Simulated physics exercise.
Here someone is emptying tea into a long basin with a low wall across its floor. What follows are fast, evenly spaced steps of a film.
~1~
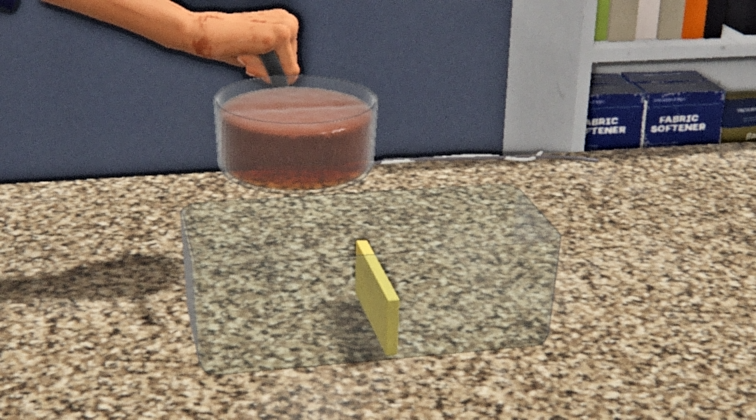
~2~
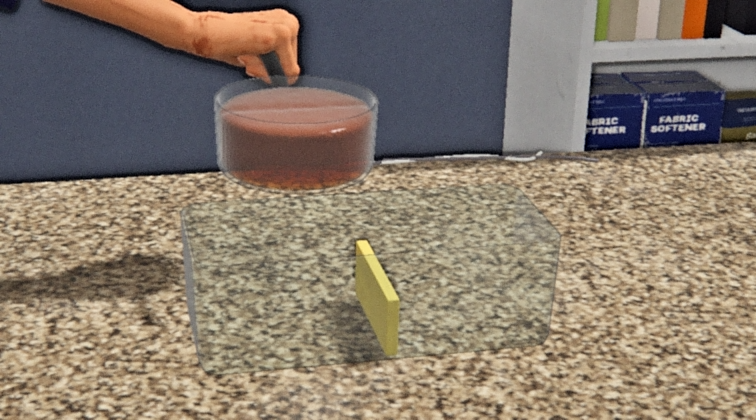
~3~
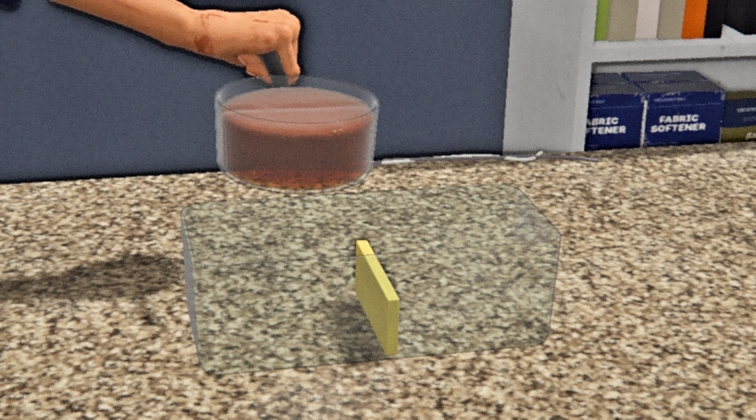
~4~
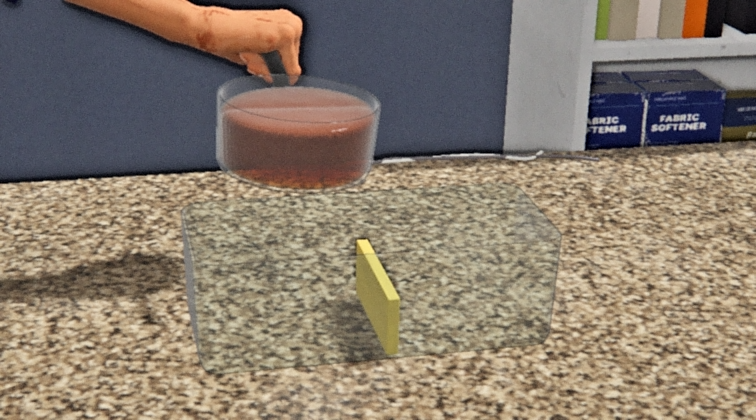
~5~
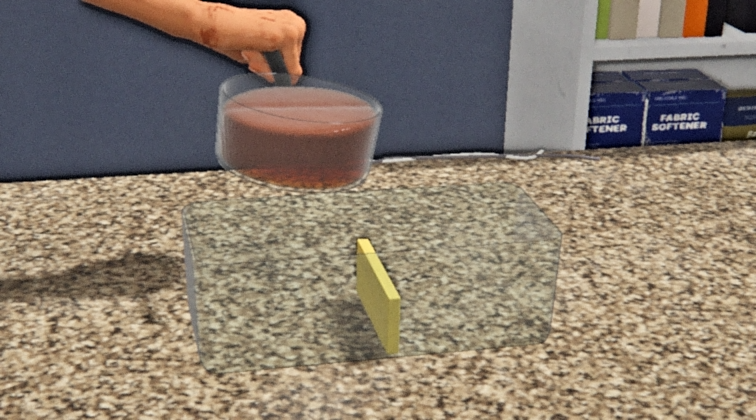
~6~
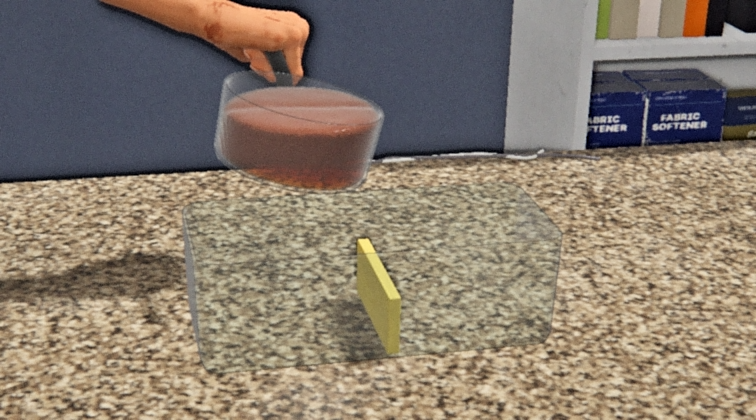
Glass bowl of reddish-brown tea tilting slightly to the right beside a hand, above a clear basin with a low yellow wall.
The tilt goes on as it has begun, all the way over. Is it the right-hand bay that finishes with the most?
The right region takes the most.
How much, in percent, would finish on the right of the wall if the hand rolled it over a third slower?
Near 85 in a hundred.
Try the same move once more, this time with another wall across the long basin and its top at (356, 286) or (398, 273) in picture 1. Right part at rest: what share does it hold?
It would come to roughly 90 per cent the first time and roughly 70 per cent the second.
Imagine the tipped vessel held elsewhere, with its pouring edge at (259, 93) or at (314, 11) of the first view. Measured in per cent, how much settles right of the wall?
It comes out at around 5 percent and then around 60 percent.
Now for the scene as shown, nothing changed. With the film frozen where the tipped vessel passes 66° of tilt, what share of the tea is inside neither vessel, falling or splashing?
Estimated: 30 per cent or thereabouts.
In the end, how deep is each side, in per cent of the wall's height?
10 % left, 60 % right.
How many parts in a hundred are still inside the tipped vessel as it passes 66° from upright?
Around 50 in a hundred has not poured out yet.
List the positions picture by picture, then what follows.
In the first picture, it leans 0°; its right rim is at (374, 97); the tea meets the walls at (218, 112) and (370, 104); the long basin's rim runs from (187, 236) to (539, 212); the wall's top is at (377, 270).
In the second picture, it leans 1°; its right rim is at (374, 98); the tea meets the walls at (218, 112) and (370, 105).
In the third picture, it leans 2°; its right rim is at (375, 100); the tea meets the walls at (219, 111) and (371, 106).
In the fourth picture, it leans 4°; its right rim is at (377, 102); the tea meets the walls at (220, 110) and (372, 107).
In the fifth picture, it leans 8°; its right rim is at (378, 106); the tea meets the walls at (221, 109) and (374, 106).
In the sixth picture, it leans 12°; its right rim is at (380, 112); the tea meets the walls at (223, 110) and (377, 106).
A moment on, the tilt is 66° and 51 per cent is still to pour, 0 is left of the wall and 21 right of it.
Next, the tilt is 97° and 10 per cent is still to pour, 6 is left of the wall and 80 right of it.
Then the tilt is 100° and 1 per cent is still to pour, 16 is left of the wall and 83 right of it.
Later the tilt is 100° and 0 per cent is still to pour, 17 is left of the wall and 83 right of it.
At rest 17 per cent lies left of the wall, 83 right of it and 0 outside.
